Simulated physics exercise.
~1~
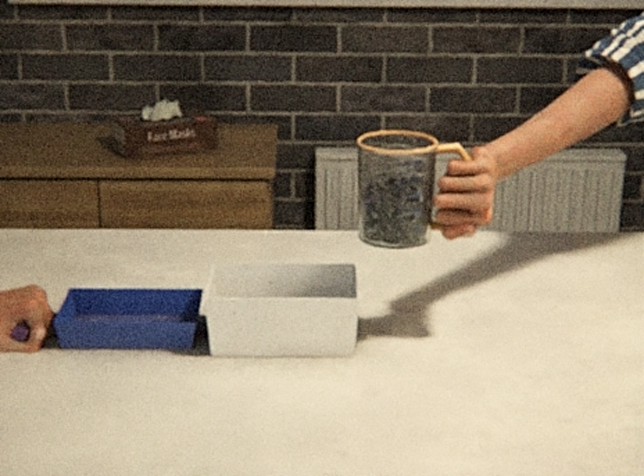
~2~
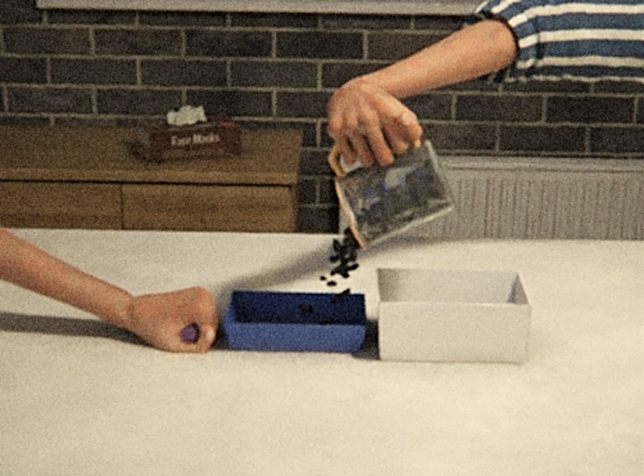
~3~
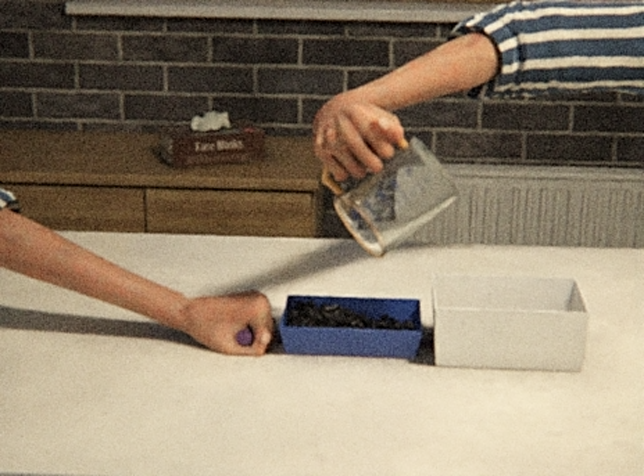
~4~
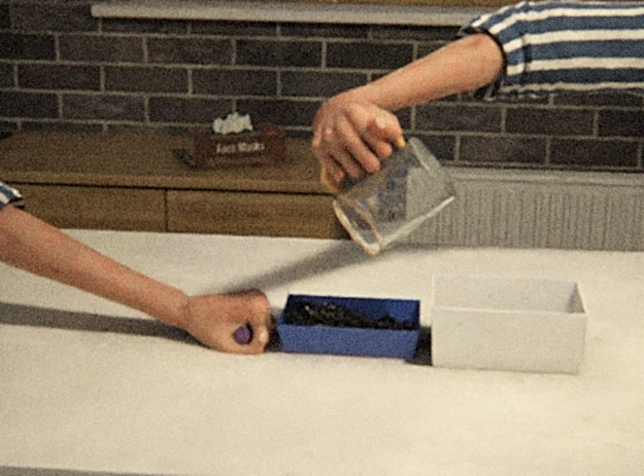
A hand tips a jug of black beans into a blue tin as another hand pulls the tins right.
